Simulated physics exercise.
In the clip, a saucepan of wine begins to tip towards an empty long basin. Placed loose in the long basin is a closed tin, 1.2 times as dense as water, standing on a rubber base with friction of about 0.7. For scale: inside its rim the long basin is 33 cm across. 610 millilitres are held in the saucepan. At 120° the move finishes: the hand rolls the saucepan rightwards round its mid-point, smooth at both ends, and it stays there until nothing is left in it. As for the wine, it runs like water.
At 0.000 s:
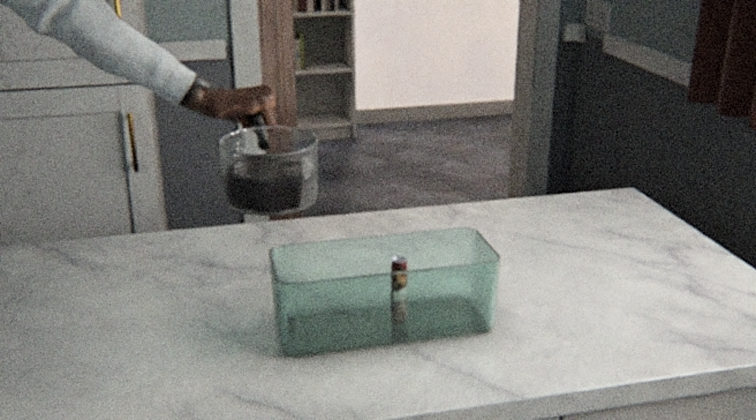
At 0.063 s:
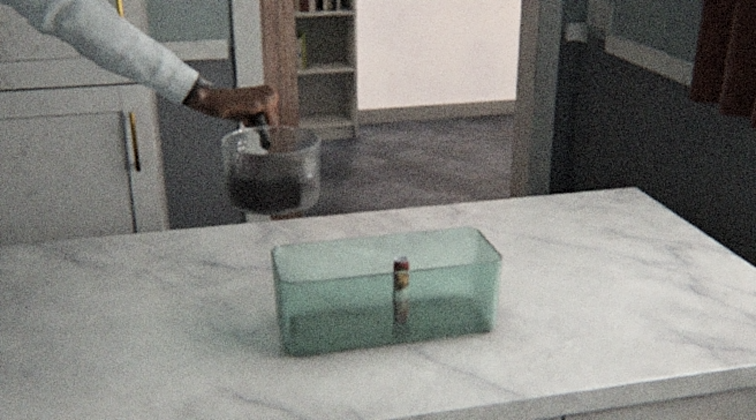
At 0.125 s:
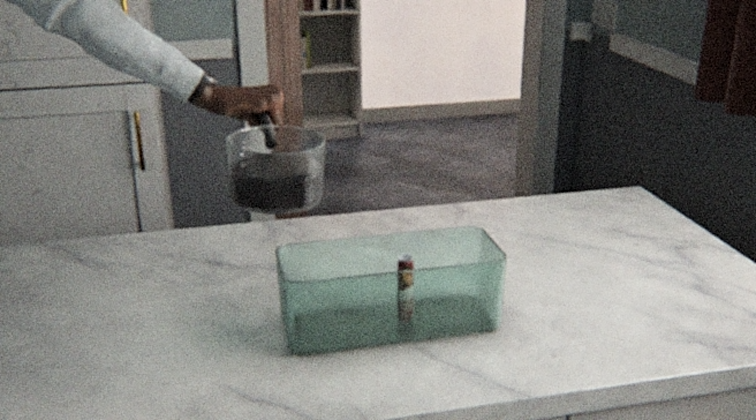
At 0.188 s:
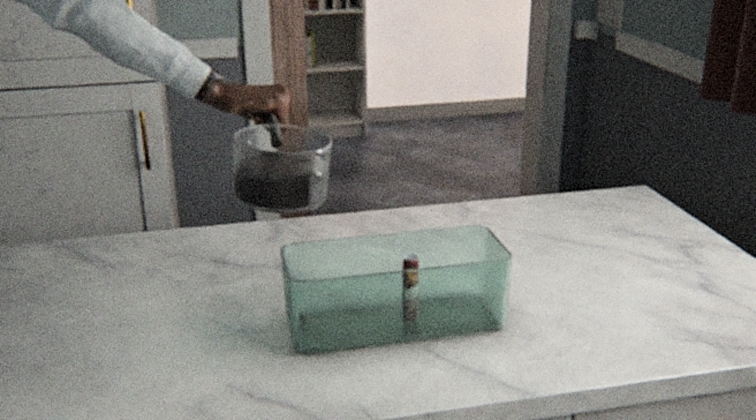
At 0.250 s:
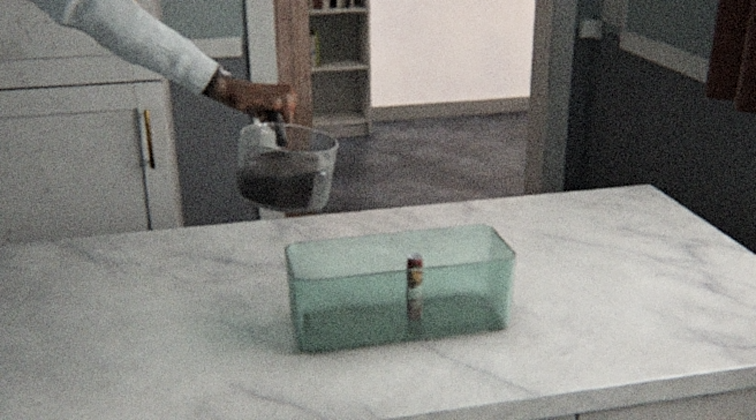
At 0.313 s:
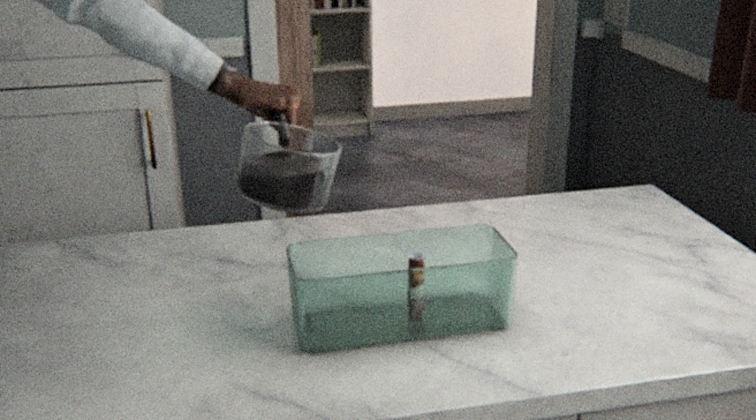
In a kitchen with grey-white cabinets and a doorway onto a bookshelf behind, the view looks slightly down on a white marbled countertop. A translucent green long basin sits there with a small, dark-topped tin inside, while at upper left a hand in a pale blue sleeve grips a clear saucepan of dark wine. The hand gradually rolls the saucepan slightly rightwards, as the camera drifts slightly left.
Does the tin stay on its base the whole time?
Yes, it stays upright.
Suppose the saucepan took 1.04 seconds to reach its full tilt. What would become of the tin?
Outcome - the tin remains standing.
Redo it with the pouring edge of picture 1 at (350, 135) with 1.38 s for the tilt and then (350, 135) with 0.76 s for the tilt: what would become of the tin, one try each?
First it topples; then it falls.
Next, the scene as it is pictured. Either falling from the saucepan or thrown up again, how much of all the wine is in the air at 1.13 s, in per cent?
Some 12 per cent.
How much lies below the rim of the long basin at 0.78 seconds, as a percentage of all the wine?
Near 5 in a hundred.
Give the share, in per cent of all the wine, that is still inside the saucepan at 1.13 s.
Around 10 in a hundred is still there.
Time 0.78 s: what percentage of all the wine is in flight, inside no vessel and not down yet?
My guess is roughly 24 %.
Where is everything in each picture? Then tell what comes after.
In the first frame, it leans 0°; its right rim is at (316, 138); the wine meets the walls at (224, 170) and (314, 163); the long basin's rim runs from (274, 267) to (488, 244); the tin's top is at (399, 262).
In the second frame, it leans 1°; its right rim is at (318, 139); the wine meets the walls at (225, 169) and (316, 163).
In the third frame, it leans 2°; its right rim is at (324, 139); the wine meets the walls at (230, 169) and (320, 162).
In the fourth frame, it leans 5°; its right rim is at (330, 141); the wine meets the walls at (236, 168) and (326, 161).
In the fifth frame, it leans 9°; its right rim is at (336, 143); the wine meets the walls at (240, 167) and (330, 160).
In the sixth frame, it leans 15°; its right rim is at (339, 147); the wine meets the walls at (240, 167) and (333, 160).
After 0.78 s the tilt is 73° and 70 per cent is still to pour; the tin stands where it began.
After 1.13 s the tilt is 110° and 10 per cent is still to pour; the tin stands where it began.
After 1.49 s the tilt is 120° and 0 per cent is still to pour; the tin stands where it began.
After 1.88 s the tilt is 120° and 0 per cent is still to pour; the tin stands where it began.
In the end the tin stands where it began.
